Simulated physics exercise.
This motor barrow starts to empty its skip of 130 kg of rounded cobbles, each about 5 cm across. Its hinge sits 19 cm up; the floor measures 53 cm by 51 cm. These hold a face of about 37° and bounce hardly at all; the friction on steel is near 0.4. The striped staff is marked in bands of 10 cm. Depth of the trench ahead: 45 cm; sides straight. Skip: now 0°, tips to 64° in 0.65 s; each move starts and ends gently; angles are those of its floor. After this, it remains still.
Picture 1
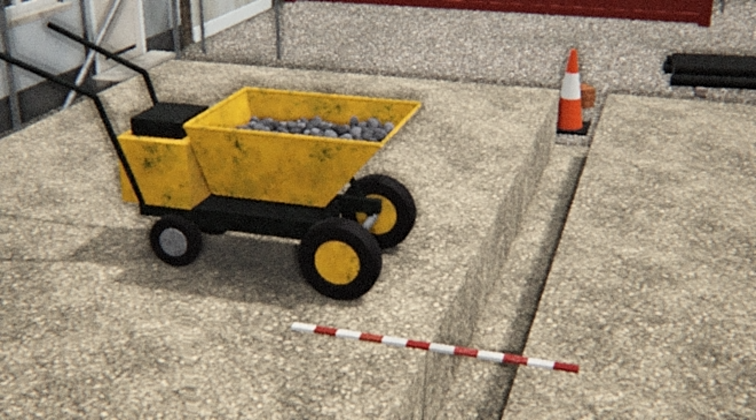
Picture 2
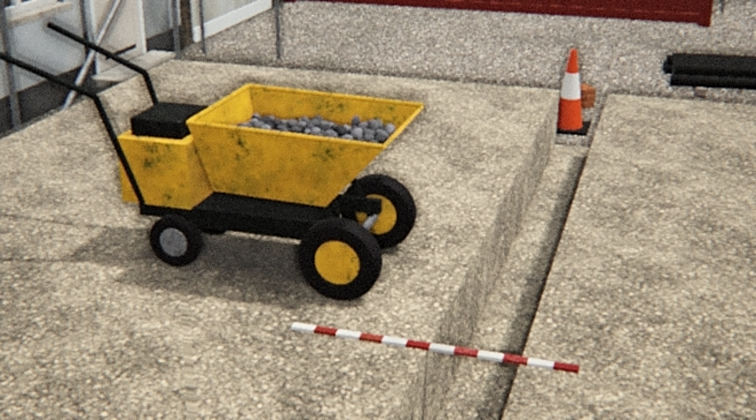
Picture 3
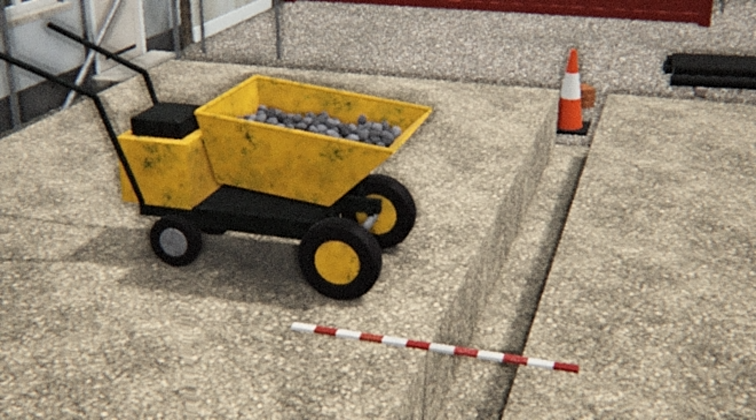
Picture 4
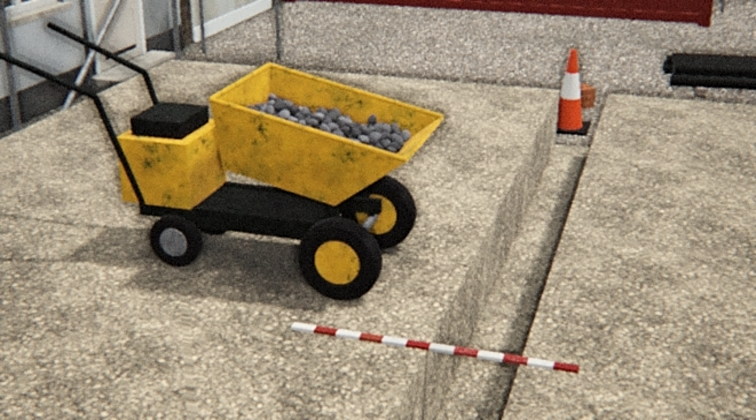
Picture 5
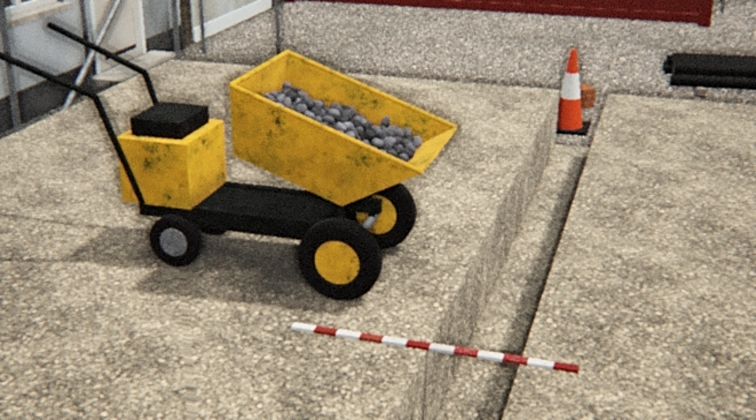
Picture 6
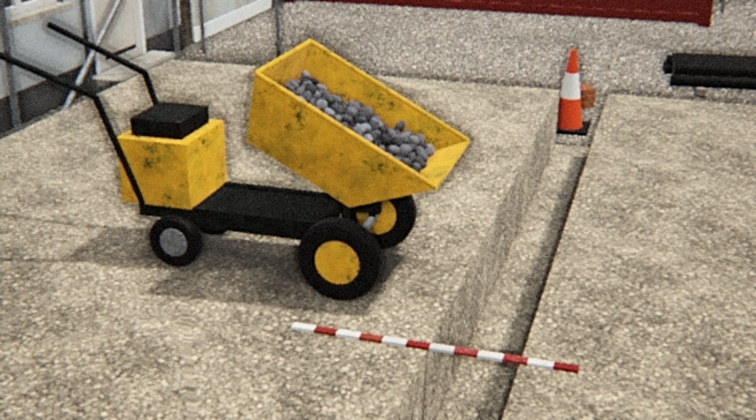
In this clip, a yellow motor barrow loaded with grey rounded stones stands still beside a narrow trench, and its skip tilts steadily forward to the right, the rear end rising while the stones stay inside.
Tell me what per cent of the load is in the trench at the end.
Some 61 per cent.
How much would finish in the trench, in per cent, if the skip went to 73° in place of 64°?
It would come to about 60 percent.
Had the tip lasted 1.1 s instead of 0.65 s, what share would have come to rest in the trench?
Close to 80 percent, then.
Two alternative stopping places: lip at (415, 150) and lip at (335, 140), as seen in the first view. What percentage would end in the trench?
That gives roughly 35 per cent and roughly 95 per cent.
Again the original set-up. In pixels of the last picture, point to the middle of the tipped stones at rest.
Around (527, 356).
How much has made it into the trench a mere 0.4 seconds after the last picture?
About 10 per cent by then.
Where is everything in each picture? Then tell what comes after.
The skip is at 0°, its lip at (381, 146); the top of the load is at (326, 127), in the first picture.
The skip is at 2°, its lip at (384, 147); the top of the load is at (308, 126), in the second picture.
The skip is at 6°, its lip at (393, 152); the top of the load is at (293, 120), in the third picture.
The skip is at 12°, its lip at (406, 160); the top of the load is at (280, 109), in the fourth picture.
Lip at (422, 172), floor tilted 20°, highest stones at (287, 97), in the fifth picture.
Lip at (436, 188), floor tilted 28°, highest stones at (299, 86), in the sixth picture.
Then, 0.2 s after the last picture the floor is at 54°, 100 % in the skip; the foremost stones are at (451, 208).
Then, 0.4 s after the last picture the floor is at 64°, 88 % in the skip, 12 % in the trench; the foremost stones are at (538, 278).
Then, 0.8 s after the last picture the floor is at 64°, 33 % in the skip, 30 % in the trench, 37 % past the trench; the foremost stones are at (704, 318).
Then, 2.8 s after the last picture the floor is at 64°, 0 % in the skip, 61 % in the trench, 39 % past the trench; the foremost stones are past the picture's edge.
